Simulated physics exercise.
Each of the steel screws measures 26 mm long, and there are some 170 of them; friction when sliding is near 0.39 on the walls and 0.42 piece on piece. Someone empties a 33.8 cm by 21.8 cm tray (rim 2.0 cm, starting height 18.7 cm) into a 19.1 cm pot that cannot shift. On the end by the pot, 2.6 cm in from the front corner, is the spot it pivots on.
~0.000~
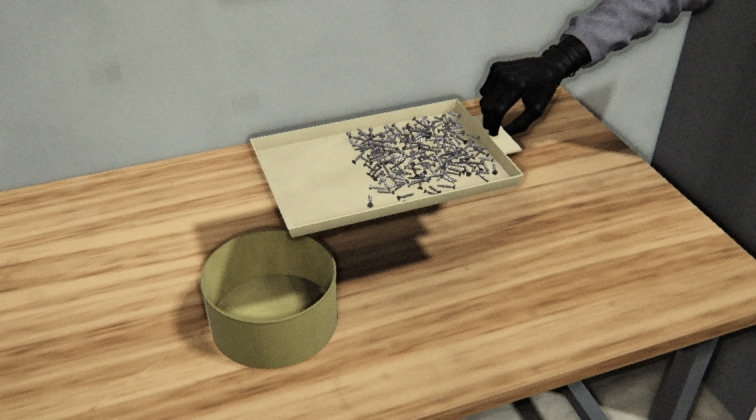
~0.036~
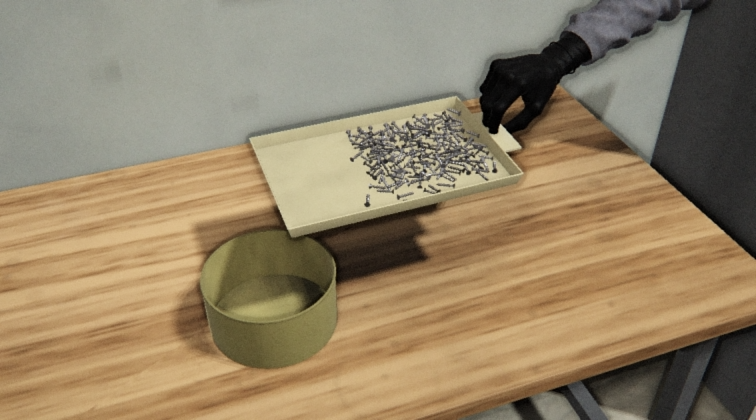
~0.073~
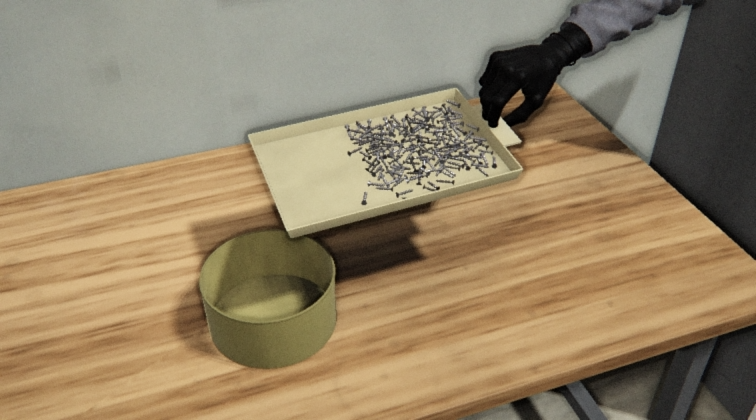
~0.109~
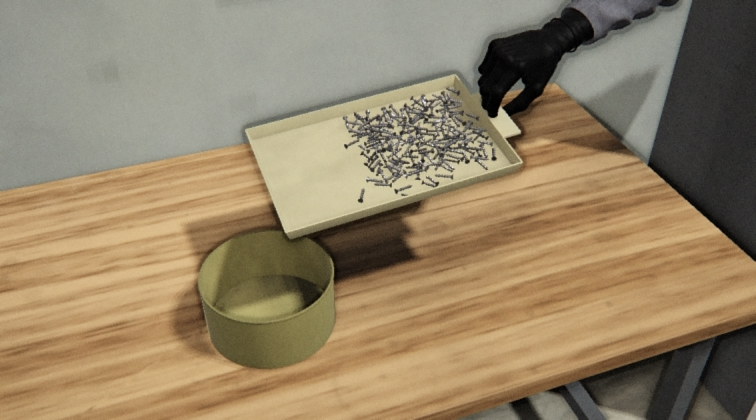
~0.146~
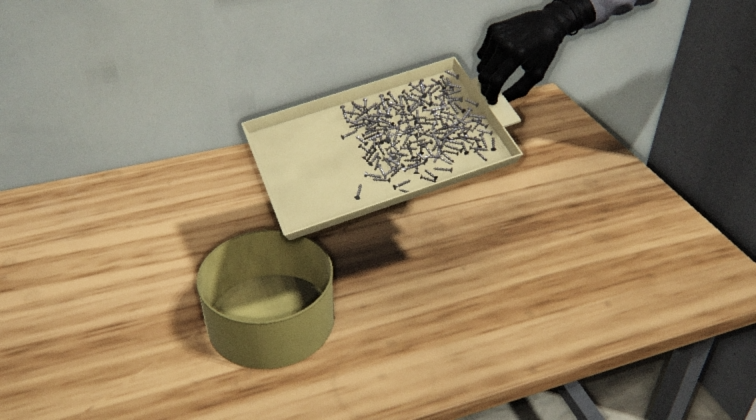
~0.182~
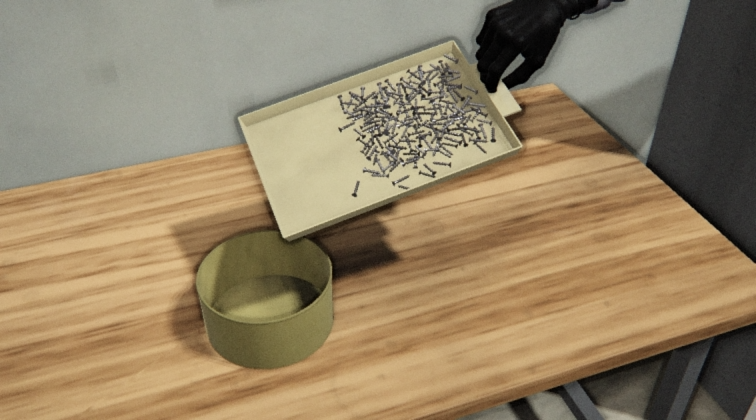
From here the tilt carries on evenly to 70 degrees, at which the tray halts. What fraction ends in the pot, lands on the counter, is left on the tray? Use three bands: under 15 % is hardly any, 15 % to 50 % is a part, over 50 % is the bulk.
Shares - pot: A part; counter: The bulk; left on the tray: Hardly any.
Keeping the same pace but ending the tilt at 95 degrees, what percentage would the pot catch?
Around 25 in a hundred.
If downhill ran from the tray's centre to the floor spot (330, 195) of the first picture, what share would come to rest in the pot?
Estimate: Near 65 per cent.
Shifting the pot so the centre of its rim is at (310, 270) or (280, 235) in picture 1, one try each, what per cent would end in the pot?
In order, about 20 and about 0 per cent.
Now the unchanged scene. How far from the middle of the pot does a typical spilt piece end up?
That comes to near 20 cm.
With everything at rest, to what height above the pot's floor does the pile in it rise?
Roughly 1.5 centimetres.
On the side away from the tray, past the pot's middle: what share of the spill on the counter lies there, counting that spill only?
Some 60 per cent of the spill lies beyond the centre.
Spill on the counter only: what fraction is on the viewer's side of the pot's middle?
Roughly 100 per cent.
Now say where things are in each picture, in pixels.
The first frame shows tray tilt 0 degrees, front corners at (291, 226) and (519, 174); middle of the pieces at (418, 152); pot at (269, 273).
The second frame shows tray tilt 1 degrees, front corners at (291, 226) and (518, 172); middle of the pieces at (418, 151).
The third frame shows tray tilt 3 degrees, front corners at (290, 227) and (518, 168), lowest corner left front; middle of the pieces at (417, 146).
The fourth frame shows tray tilt 8 degrees, front corners at (289, 229) and (518, 161), lowest corner left front; middle of the pieces at (416, 138).
The fifth frame shows tray tilt 13 degrees, front corners at (287, 231) and (517, 153), lowest corner left front; middle of the pieces at (415, 128).
The sixth frame shows tray tilt 19 degrees, front corners at (286, 233) and (517, 145), lowest corner left front; middle of the pieces at (413, 119); pot at (265, 273). The tray's pace is about 155 degrees a second.
Then, at 0.36 s, tilt 47 degrees; the tray holds 100 %, the pot 0 %.
Then, at 0.47 s, tilt 64 degrees; the tray holds 100 %, the pot 0 %.
After 0.72 s, tilt 70 degrees; the tray holds 10 %, the pot 15 %.
In the end, at 2.2 s, pot 25 %, counter 70 %, tray 5 %.
